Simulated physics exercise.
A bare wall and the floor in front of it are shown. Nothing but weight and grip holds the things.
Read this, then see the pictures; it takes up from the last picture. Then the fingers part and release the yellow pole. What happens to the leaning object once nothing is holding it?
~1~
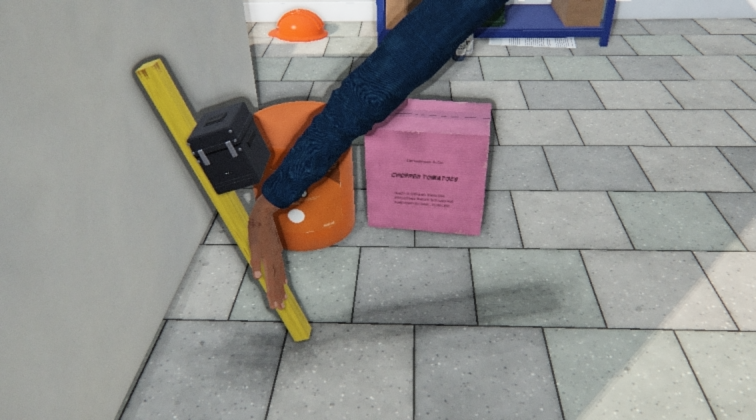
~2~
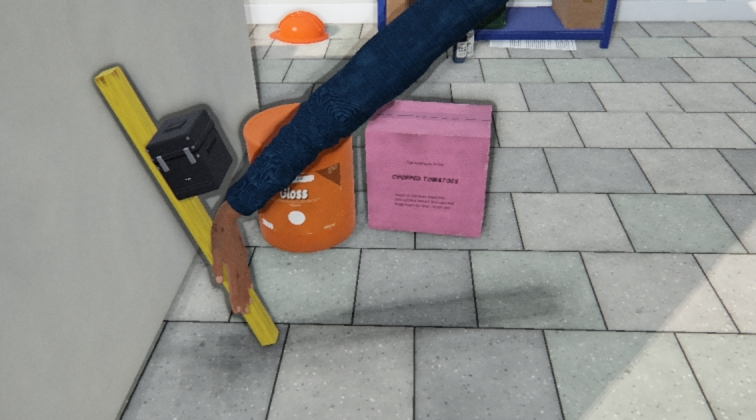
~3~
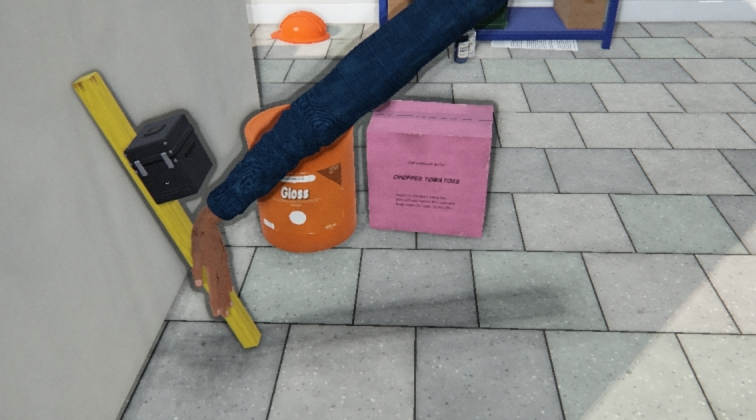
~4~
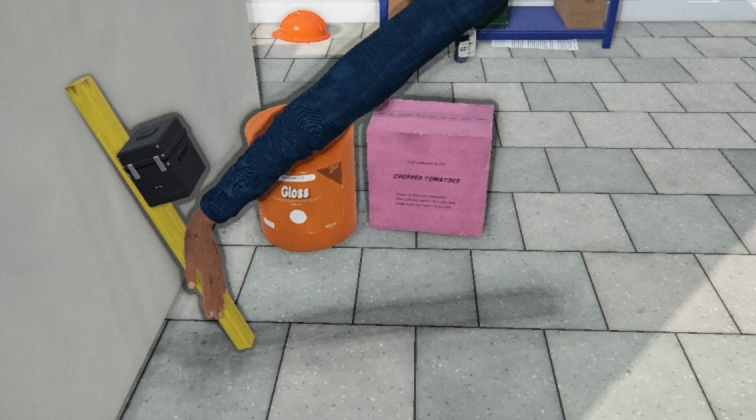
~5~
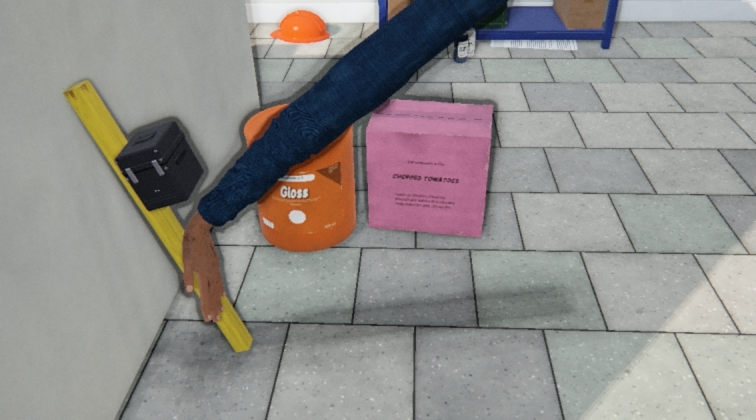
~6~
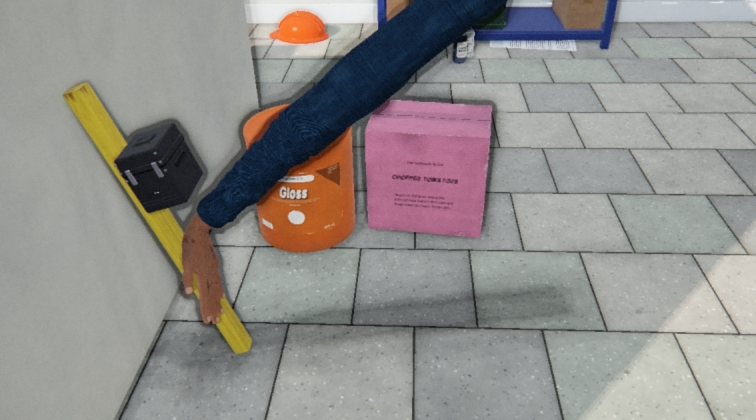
The leaning object stays where it is.
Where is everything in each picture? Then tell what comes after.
In the first frame, not yet at the wall; yellow pole (237, 219); orange pail (303, 175).
In the second frame, not yet at the wall; yellow pole (200, 225); orange pail (303, 177).
In the third frame, not yet at the wall; yellow pole (180, 228); orange pail (305, 177).
In the fourth frame, not yet at the wall; yellow pole (174, 231); orange pail (305, 176).
In the fifth frame, propped up under the hand; yellow pole (172, 234); orange pail (304, 176).
In the sixth frame, propped up under the hand; yellow pole (171, 236); orange pail (303, 177).
Then, 0.40 s past the last view, nothing moves.
Then, 0.90 s past the last view, yellow pole resting near (171, 236).
Finally, all 3 still in place. Final places as the last picture's camera would see them, yellow pole near (171, 236). The pole remains leaning.
